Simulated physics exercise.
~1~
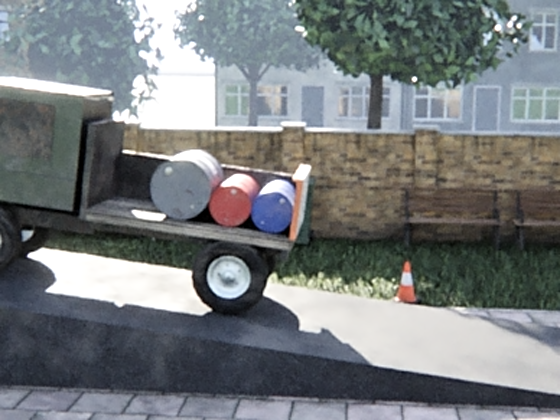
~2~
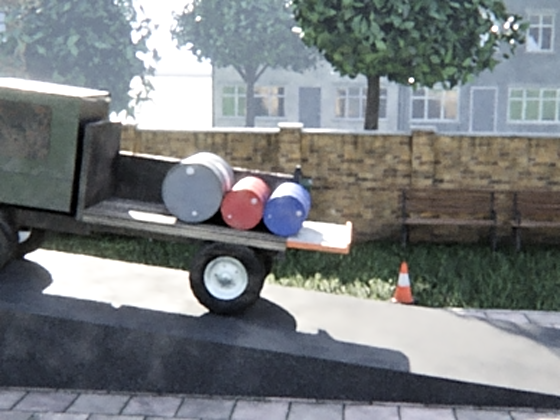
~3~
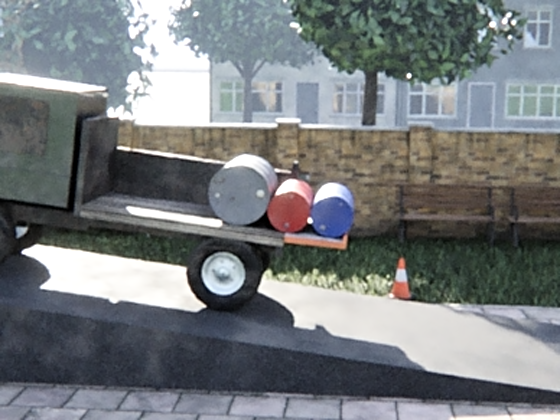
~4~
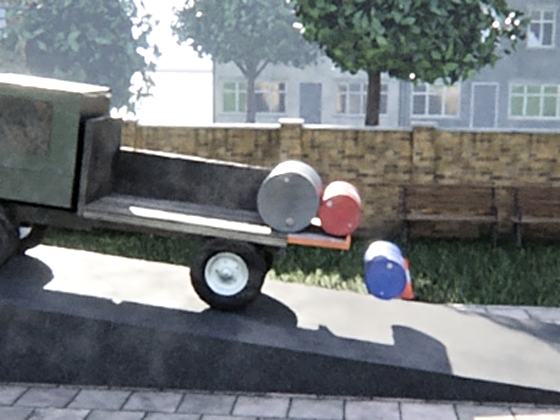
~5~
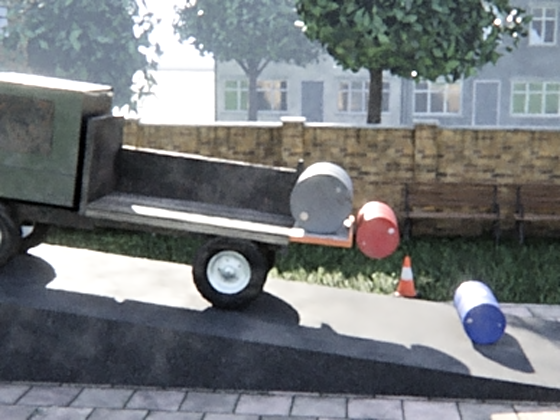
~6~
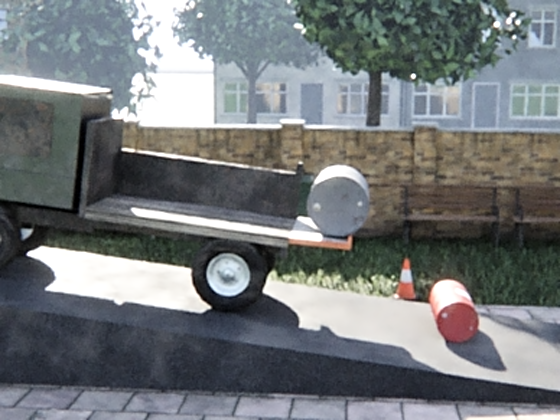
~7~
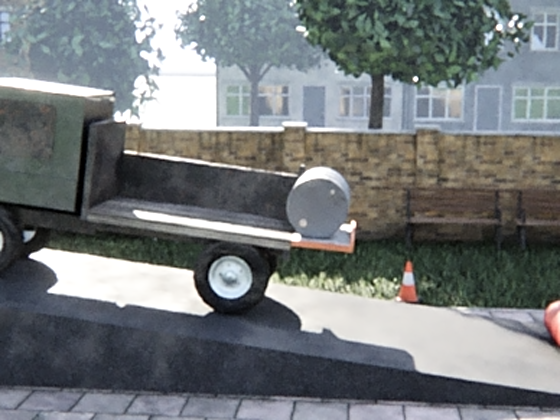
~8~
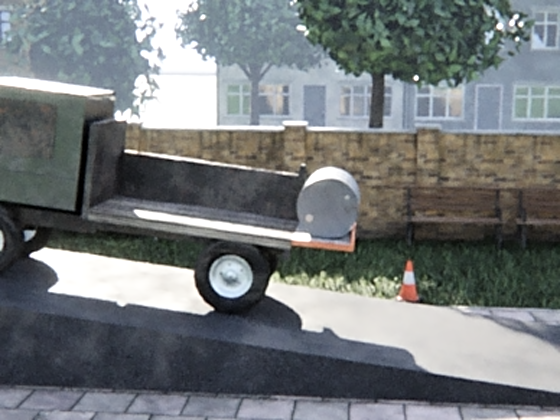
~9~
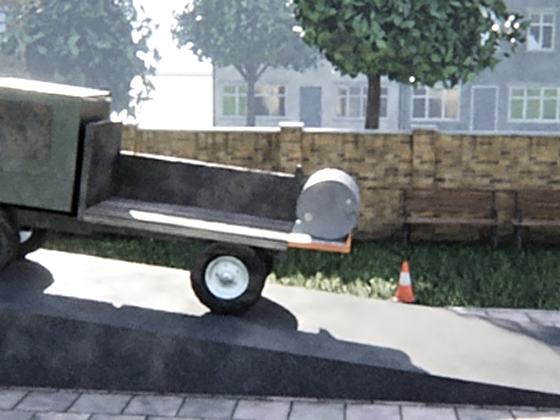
A grey, a red and a blue drum lie side by side on the open bed of an old green truck, parked on a sloping road and seen from the side by a slightly swaying camera. Behind it are a brick wall, benches and trees, with an orange cone near the tail. The tailgate swings down and the drums roll right onto it. The blue drum drops off first and rolls away down the road, then the red one follows it out of view. The grey drum rolls to the lowered gate but stays there, resting at its edge.
